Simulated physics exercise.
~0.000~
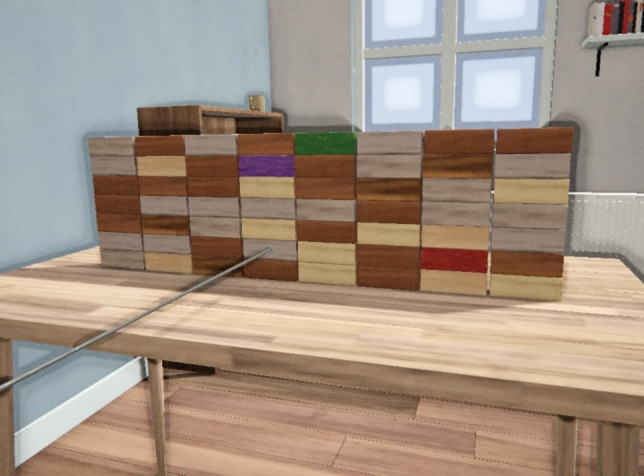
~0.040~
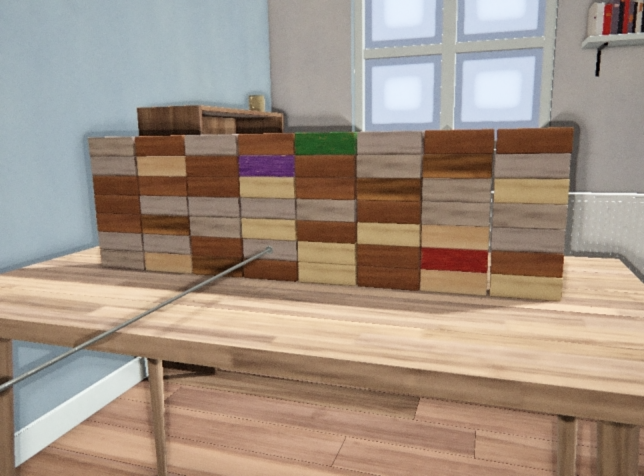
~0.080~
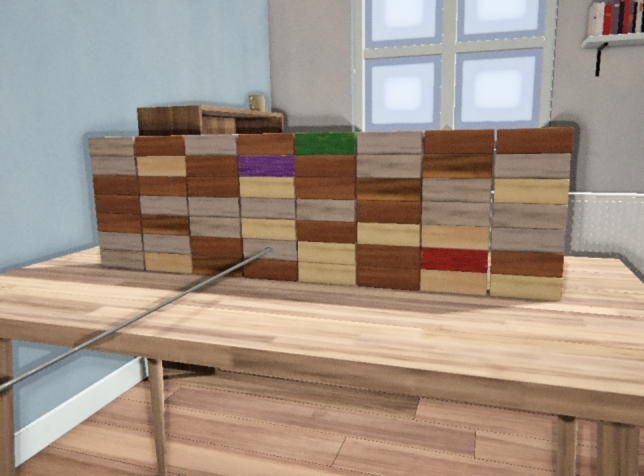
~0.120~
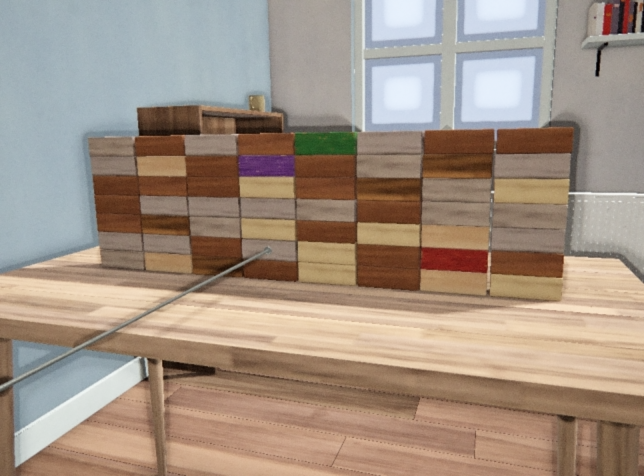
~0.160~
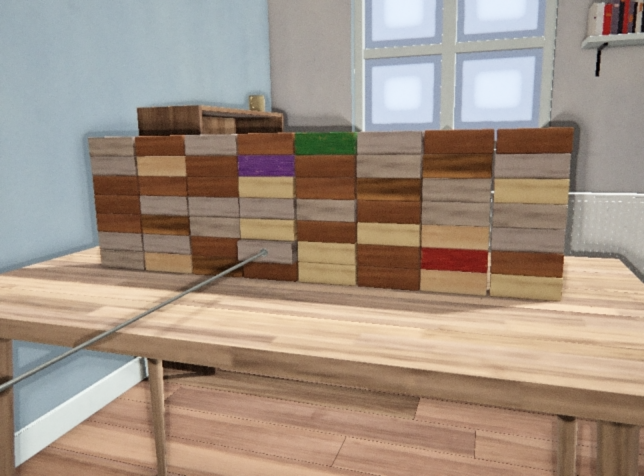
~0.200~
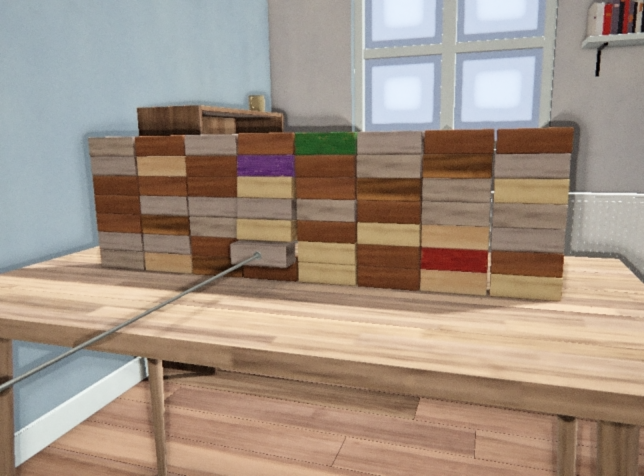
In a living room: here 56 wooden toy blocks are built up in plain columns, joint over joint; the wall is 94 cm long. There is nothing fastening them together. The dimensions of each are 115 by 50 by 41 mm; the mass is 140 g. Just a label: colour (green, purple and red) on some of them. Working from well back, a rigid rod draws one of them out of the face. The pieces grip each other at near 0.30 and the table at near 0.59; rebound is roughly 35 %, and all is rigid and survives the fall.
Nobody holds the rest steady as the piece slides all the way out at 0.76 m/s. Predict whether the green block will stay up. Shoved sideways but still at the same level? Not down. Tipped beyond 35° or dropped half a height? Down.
Prediction: It will.
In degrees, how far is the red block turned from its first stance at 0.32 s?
About 0 degrees.
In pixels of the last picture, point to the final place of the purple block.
Resting position, last image: About (293, 256).
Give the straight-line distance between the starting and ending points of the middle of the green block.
Around 0 cm, start to finish.
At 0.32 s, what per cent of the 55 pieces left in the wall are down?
At that instant, 10 percent.
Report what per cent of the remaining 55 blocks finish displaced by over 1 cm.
I get 10 %.
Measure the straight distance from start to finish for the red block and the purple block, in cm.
Red shifts 0 cm and purple shifts 22 cm.
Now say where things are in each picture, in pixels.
In the first frame (each place is the centre of the face we see best), pulled block (284, 246) not yet moving; green block (324, 143); purple block (266, 167); red block (454, 261); the others all in place.
The second frame shows pulled block (284, 246) not yet moving; green block (324, 143).
The third frame shows pulled block (284, 246) not yet moving; green block (324, 143).
The fourth frame shows pulled block (283, 247) 6 mm out; green block (324, 143).
The fifth frame shows pulled block (279, 249) 24 mm out; green block (324, 143); 3 have shifted.
The sixth frame shows pulled block (273, 252) clear of the wall, 53 mm out; green block (324, 143); purple block (264, 166) tilted 6°; red block (454, 261); steepest lean 6°, the block at (264, 209); 5 have shifted.
By 0.32 s, 5 of the 55 other blocks down; green block unmoved; purple block tilted 38°, 55 mm lower.
By 0.62 s, 5 of the 55 other blocks down; green block unmoved; purple block upside down.
When it is over (1.2 s), 5 of the 55 other blocks down; green block unmoved; purple block upside down; red block unmoved. In pixels of the last frame, middles, green block near (328, 143), purple block near (293, 257).
